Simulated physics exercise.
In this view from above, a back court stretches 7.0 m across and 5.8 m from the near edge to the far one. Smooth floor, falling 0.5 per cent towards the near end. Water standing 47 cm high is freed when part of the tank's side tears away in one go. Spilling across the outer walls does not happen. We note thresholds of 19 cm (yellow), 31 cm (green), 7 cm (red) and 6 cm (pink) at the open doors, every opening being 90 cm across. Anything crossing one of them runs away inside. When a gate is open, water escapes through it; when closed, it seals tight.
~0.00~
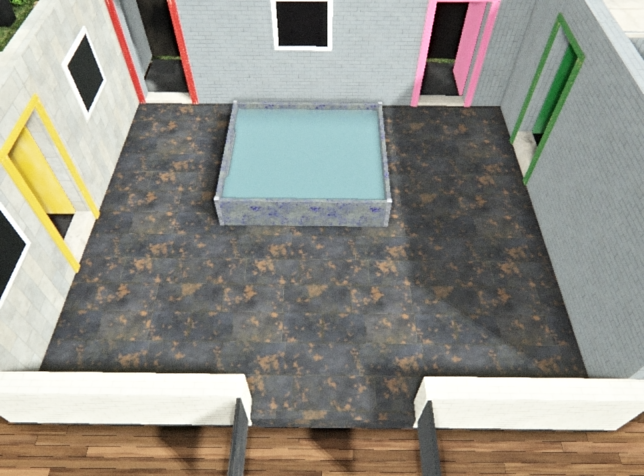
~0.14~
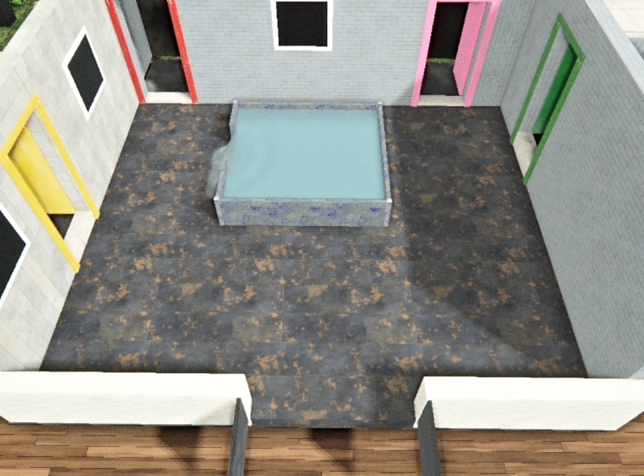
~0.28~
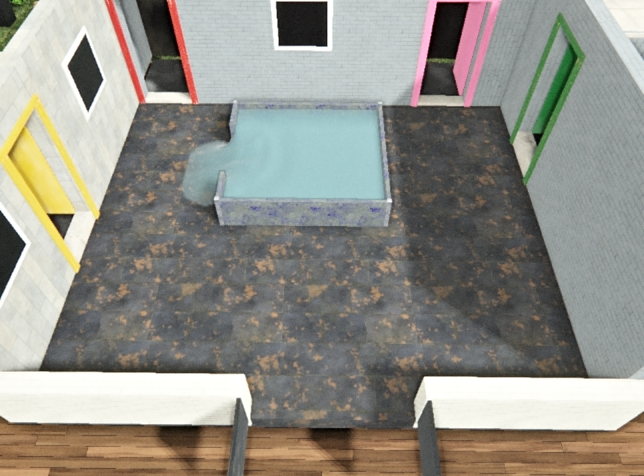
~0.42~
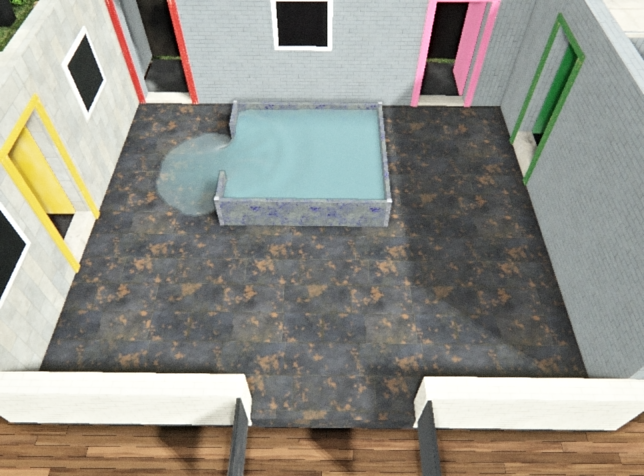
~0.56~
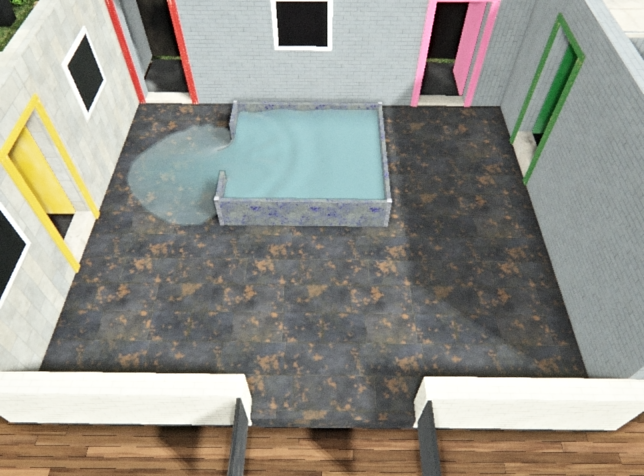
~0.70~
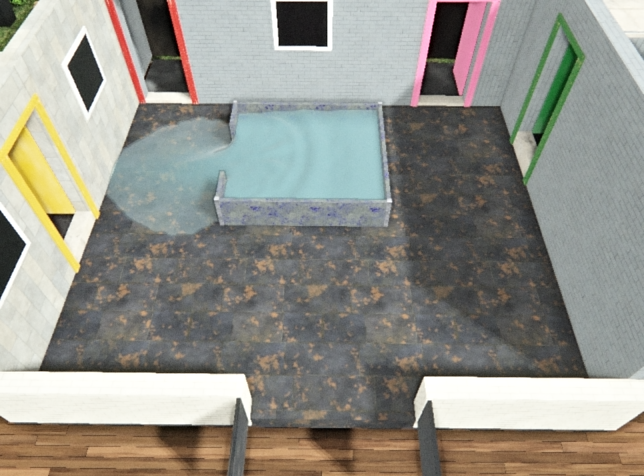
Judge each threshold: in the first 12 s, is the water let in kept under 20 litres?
Verdicts: Yellow door, kept under; green door, kept under; red door, not kept under; pink door, kept under.
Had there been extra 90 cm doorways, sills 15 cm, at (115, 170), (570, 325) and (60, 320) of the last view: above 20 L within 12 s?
In sequence the answers are more than that, less than that and less than that.
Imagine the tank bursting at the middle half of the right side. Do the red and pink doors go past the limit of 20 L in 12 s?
Checking each door against the limit: Red does not exceed it, pink tops it.
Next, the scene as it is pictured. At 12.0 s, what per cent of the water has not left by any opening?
Roughly 84 percent.
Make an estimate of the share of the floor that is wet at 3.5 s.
Close to 35 in a hundred.
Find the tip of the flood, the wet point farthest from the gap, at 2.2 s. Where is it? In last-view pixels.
Roughly at pixel (36, 381).
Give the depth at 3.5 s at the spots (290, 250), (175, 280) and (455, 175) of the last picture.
0, 2 and 0 cm, respectively.
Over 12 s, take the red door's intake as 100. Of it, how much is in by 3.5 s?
Fraction in by then: Around 35 per cent.
After 1.4 s water covers 15 % of the floor and is deepest (27 cm) near (112, 177); yellow door 11 cm at the sill, 0 L in, green door not reached, red door 1 cm at the sill, 0 L in, pink door not reached.
After 2.2 s water covers 20 % of the floor and is deepest (30 cm) near (138, 109); yellow door 16 cm at the sill, 0 L in, green door not reached, red door 18 cm at the sill, 17 L in, pink door not reached.
After 3.5 s water covers 35 % of the floor and is deepest (24 cm) near (138, 109); yellow door 14 cm at the sill, 0 L in, green door not reached, red door 20 cm at the sill, 109 L in, pink door not reached.
After 7.0 s water covers 75 % of the floor and is deepest (16 cm) near (31, 395); yellow door 9 cm at the sill, 0 L in, green door 3 cm at the sill, 0 L in, red door 14 cm at the sill, 250 L in, pink door 4 cm at the sill, 0 L in.
After 12.0 s water covers 95 % of the floor and is deepest (10 cm) near (31, 395); yellow door 6 cm at the sill, 0 L in, green door 5 cm at the sill, 0 L in, red door 8 cm at the sill, 295 L in, pink door 3 cm at the sill, 0 L in.
